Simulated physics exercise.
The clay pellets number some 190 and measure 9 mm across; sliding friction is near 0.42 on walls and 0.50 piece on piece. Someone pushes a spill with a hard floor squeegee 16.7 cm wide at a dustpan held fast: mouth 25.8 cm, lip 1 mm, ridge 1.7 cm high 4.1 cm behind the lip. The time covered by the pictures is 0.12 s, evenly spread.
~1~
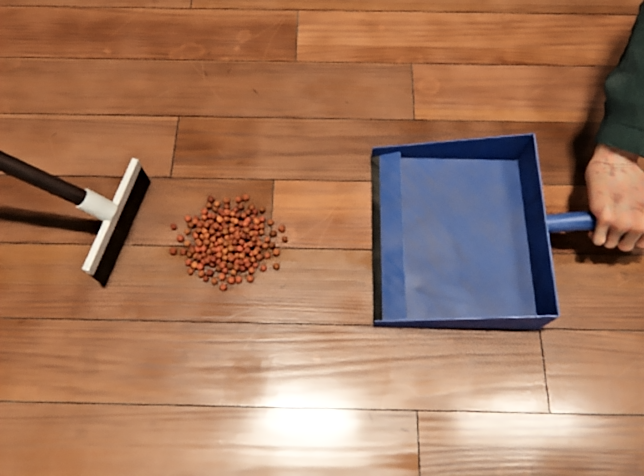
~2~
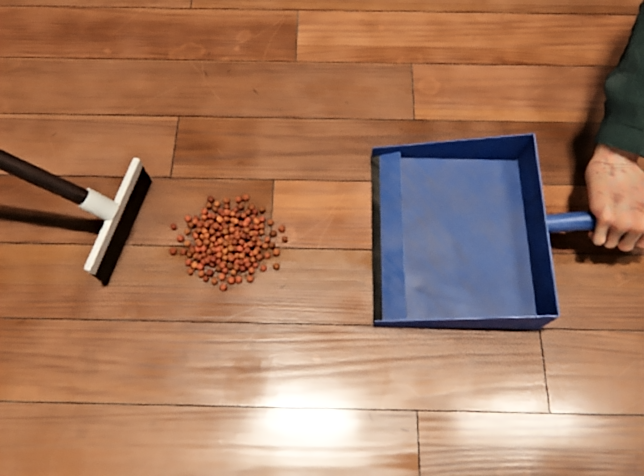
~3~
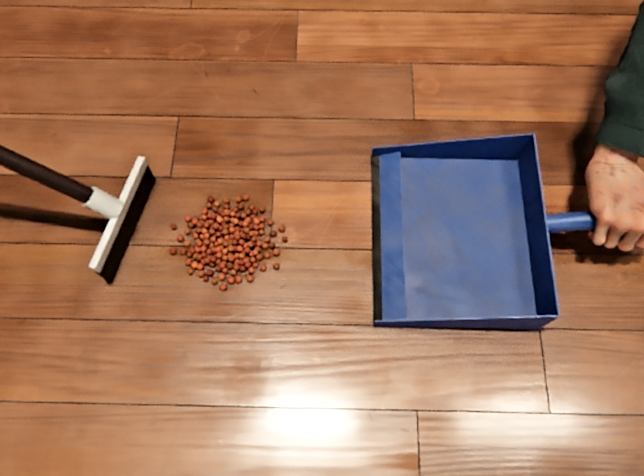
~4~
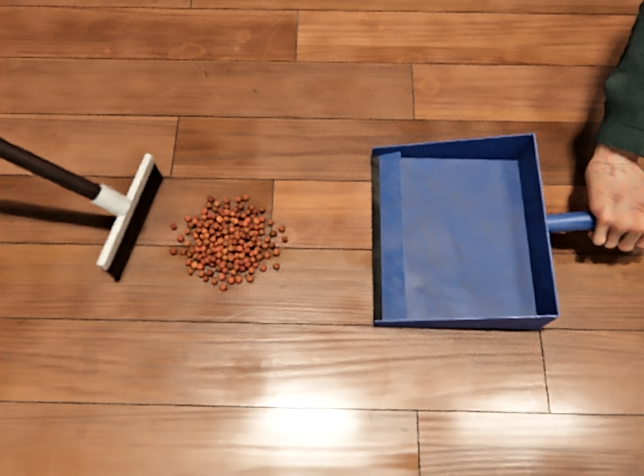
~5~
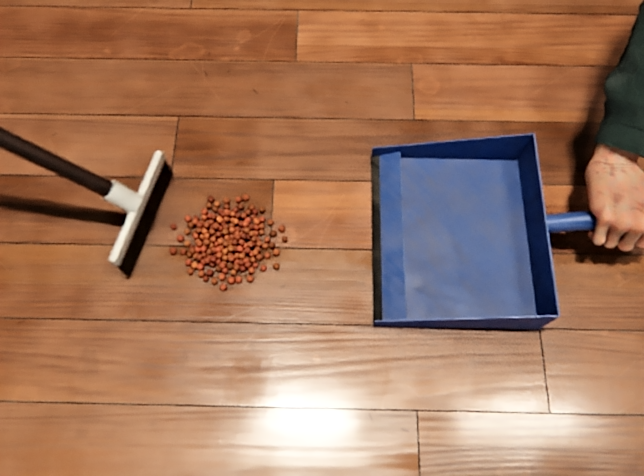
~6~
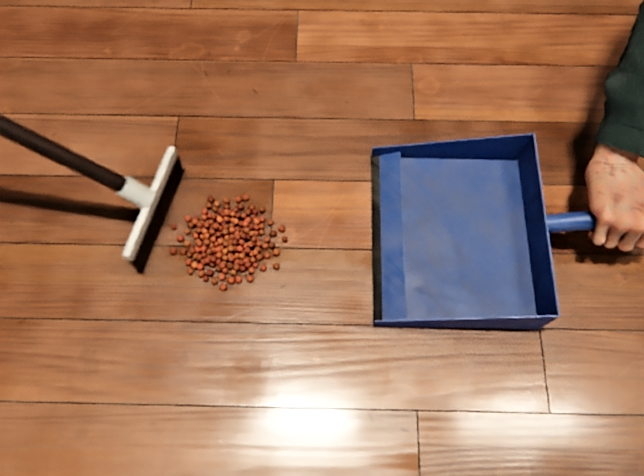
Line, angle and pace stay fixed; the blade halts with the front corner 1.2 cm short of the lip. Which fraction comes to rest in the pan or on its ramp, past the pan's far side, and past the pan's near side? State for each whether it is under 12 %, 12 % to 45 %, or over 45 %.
Pan: A scattering, far side: A scattering, near side: A scattering.
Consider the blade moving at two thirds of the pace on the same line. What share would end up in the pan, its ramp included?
Some 0 %.
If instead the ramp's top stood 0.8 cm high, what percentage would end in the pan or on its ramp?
I'd put it near 10 per cent, ramp counted.
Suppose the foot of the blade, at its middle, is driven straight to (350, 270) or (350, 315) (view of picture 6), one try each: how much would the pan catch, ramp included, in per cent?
I'd expect about 30 percent, then about 25 percent.
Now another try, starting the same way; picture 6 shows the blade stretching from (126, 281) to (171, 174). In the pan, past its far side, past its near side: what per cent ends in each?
The pan gets 30, the far side 0 and the near side 20.
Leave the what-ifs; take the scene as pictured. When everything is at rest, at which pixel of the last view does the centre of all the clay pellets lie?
Centre at rest, approx.: (293, 245) px.
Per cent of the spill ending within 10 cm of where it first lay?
About 60 %.
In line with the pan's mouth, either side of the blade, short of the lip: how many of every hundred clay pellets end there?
I'd say close to 90 per cent of them.
Then, 0.19 s after the last picture, middle of the blade 16 cm from the lip; 0 % over the lip, far side 0 %, near side 0 %.
Then, 0.32 s after the last picture, middle of the blade 7 cm from the lip; 0 % over the lip, far side 0 %, near side 0 %.
Then, 0.57 s after the last picture, middle of the blade 3 cm from the lip; 5 % over the lip, far side 5 %, near side 0 %.
In the end, pan 5 %, far side 5 %, near side 0 %, in front of the lip or behind the blade 90 %.
